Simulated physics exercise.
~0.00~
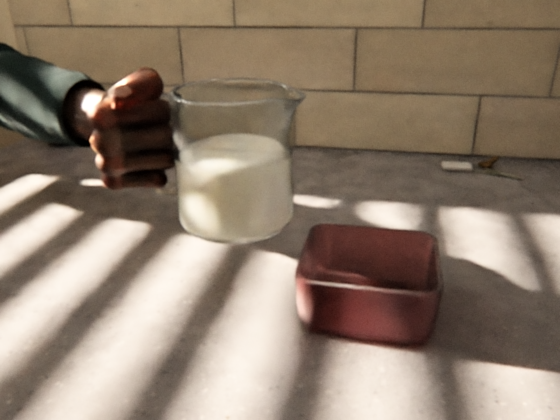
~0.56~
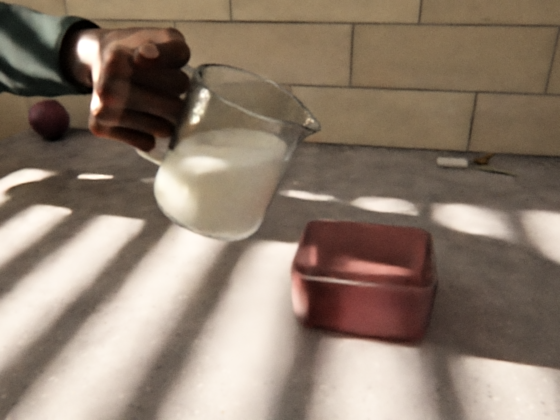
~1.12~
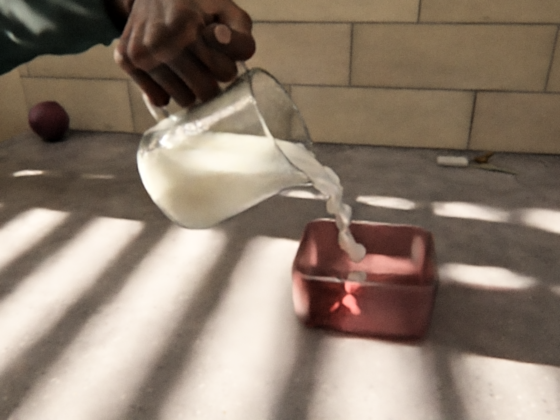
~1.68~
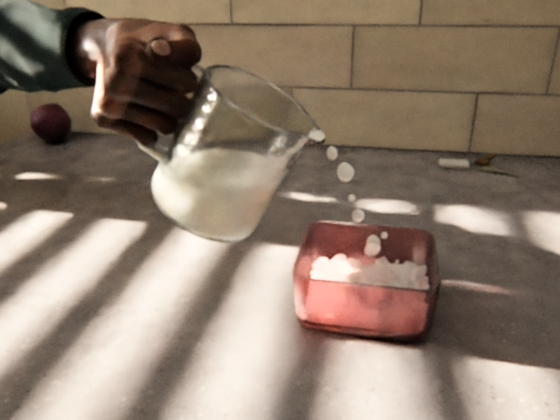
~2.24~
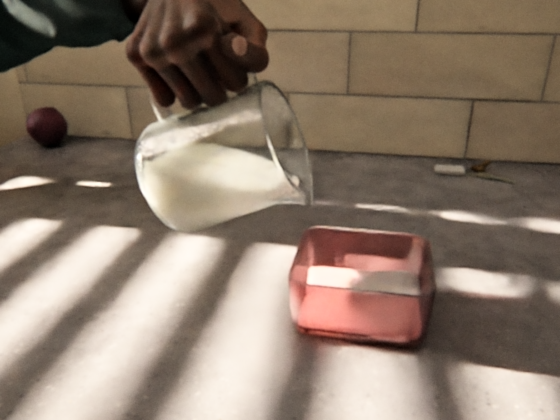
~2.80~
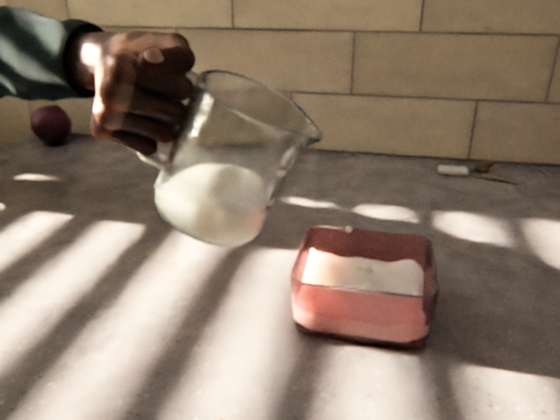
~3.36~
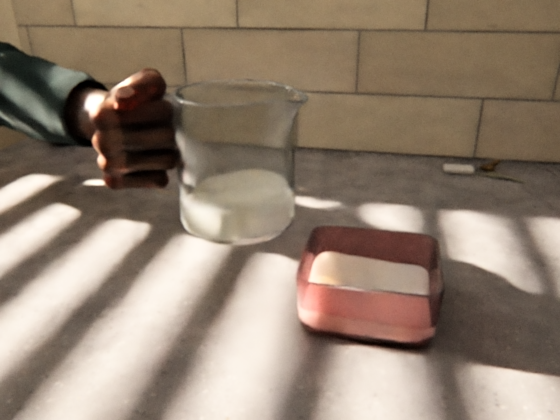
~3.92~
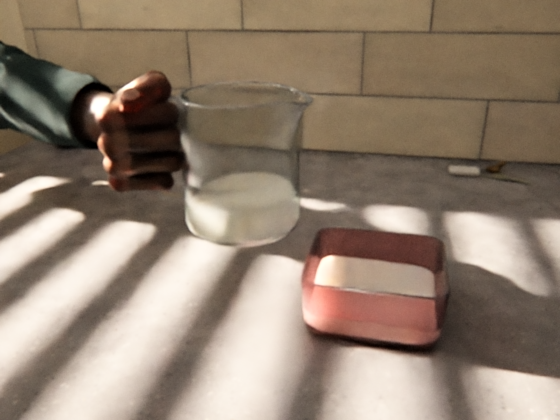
A hand tipped a clear glass pitcher of milk toward a small reddish tub on a gray counter, poured some in, eased back, then tipped again before returning upright, leaving the tub partly filled and some milk still in the pitcher.
